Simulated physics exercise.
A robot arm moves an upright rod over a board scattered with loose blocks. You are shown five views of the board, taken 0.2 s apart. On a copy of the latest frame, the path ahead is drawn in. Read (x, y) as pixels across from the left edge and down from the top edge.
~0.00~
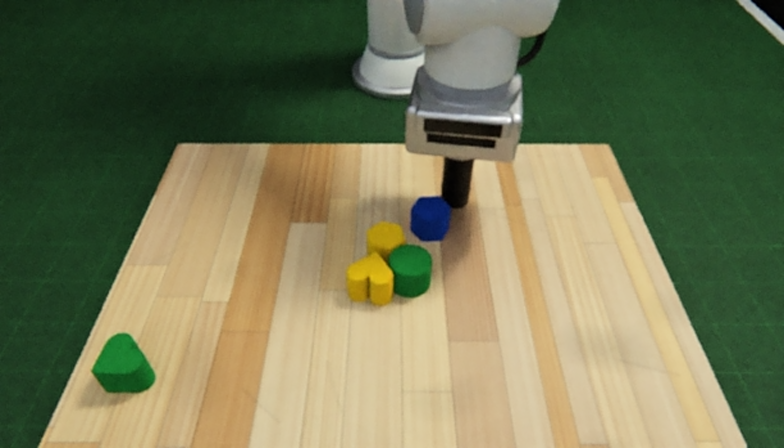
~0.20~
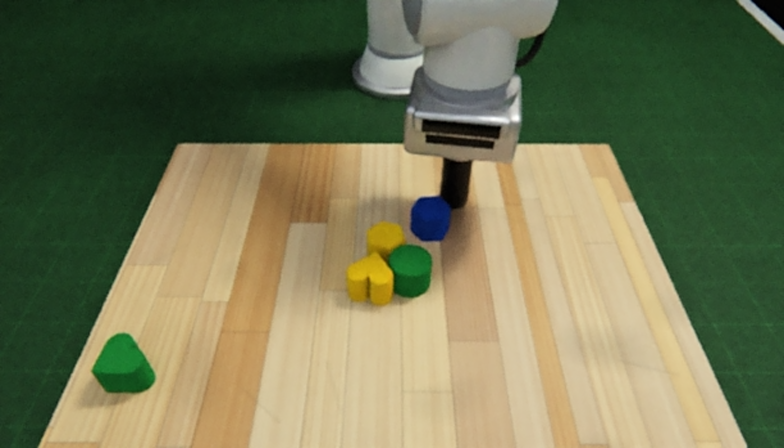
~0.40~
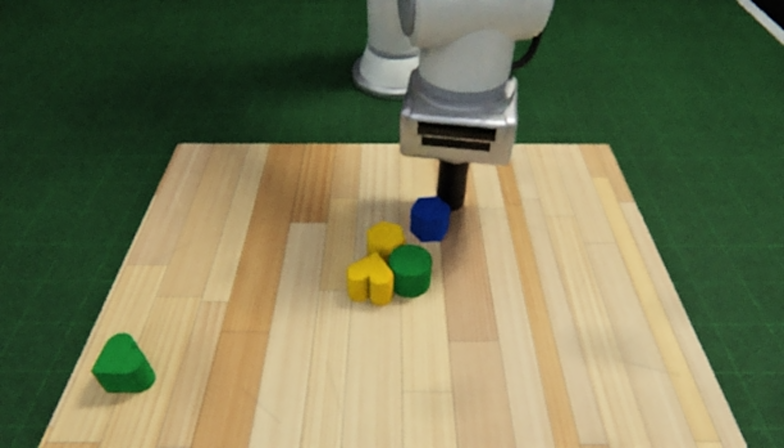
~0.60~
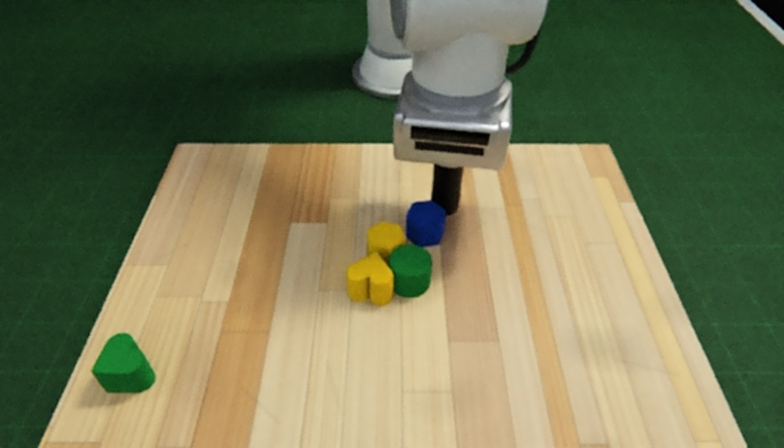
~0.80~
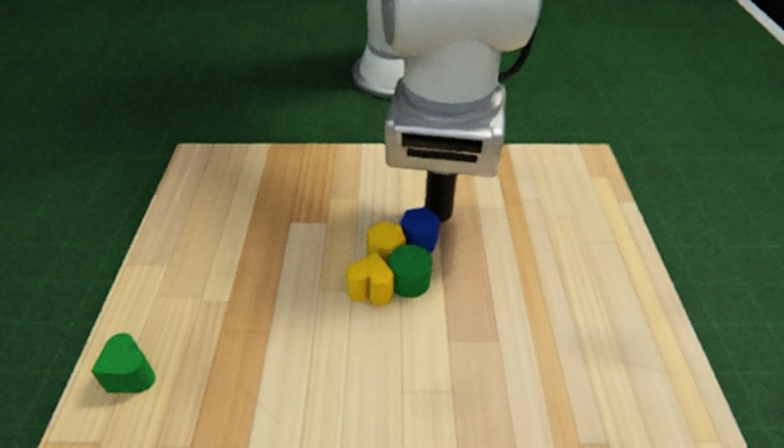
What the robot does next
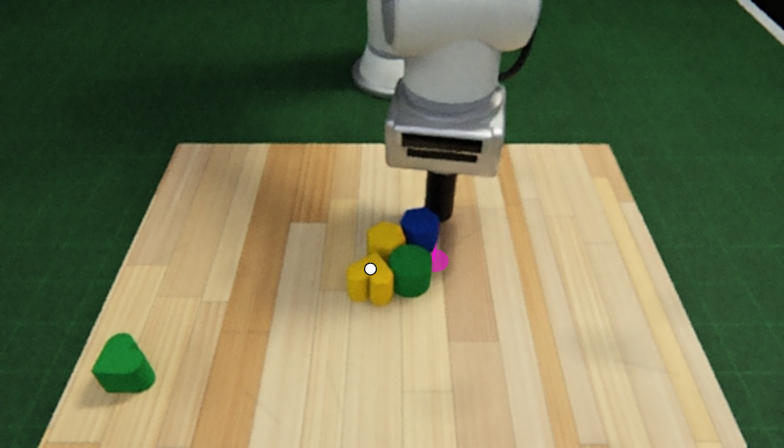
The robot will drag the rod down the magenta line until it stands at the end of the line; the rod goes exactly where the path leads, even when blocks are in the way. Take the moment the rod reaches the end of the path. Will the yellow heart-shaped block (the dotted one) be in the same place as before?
The answer is no.
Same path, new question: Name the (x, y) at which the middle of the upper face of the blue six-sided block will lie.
Close to (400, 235).
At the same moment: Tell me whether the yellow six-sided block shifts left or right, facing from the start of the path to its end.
Facing the way the path runs, start to end, you'll find the yellow six-sided block has shifted right.
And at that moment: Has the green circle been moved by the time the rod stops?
It seems so.
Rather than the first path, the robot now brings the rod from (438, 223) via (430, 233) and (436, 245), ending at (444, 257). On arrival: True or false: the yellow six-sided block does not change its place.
False.
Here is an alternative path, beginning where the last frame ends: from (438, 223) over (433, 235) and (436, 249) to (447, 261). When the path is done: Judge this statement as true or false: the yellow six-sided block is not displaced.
False - the claim does not hold.
Drawn move, from (438, 223) directly to (433, 260); the dot is on the yellow heart-shaped block.
The first path, step by step. Halfway along, rod at (436, 232); yellow heart-shaped block at (369, 271); yellow six-sided block at (373, 239); green circle at (409, 261); blue six-sided block at (407, 231), turned 25° clockwise.
At the end, rod at (434, 250); yellow heart-shaped block at (366, 276); yellow six-sided block at (363, 241); green circle at (404, 267); blue six-sided block at (400, 235), turned 35° clockwise.
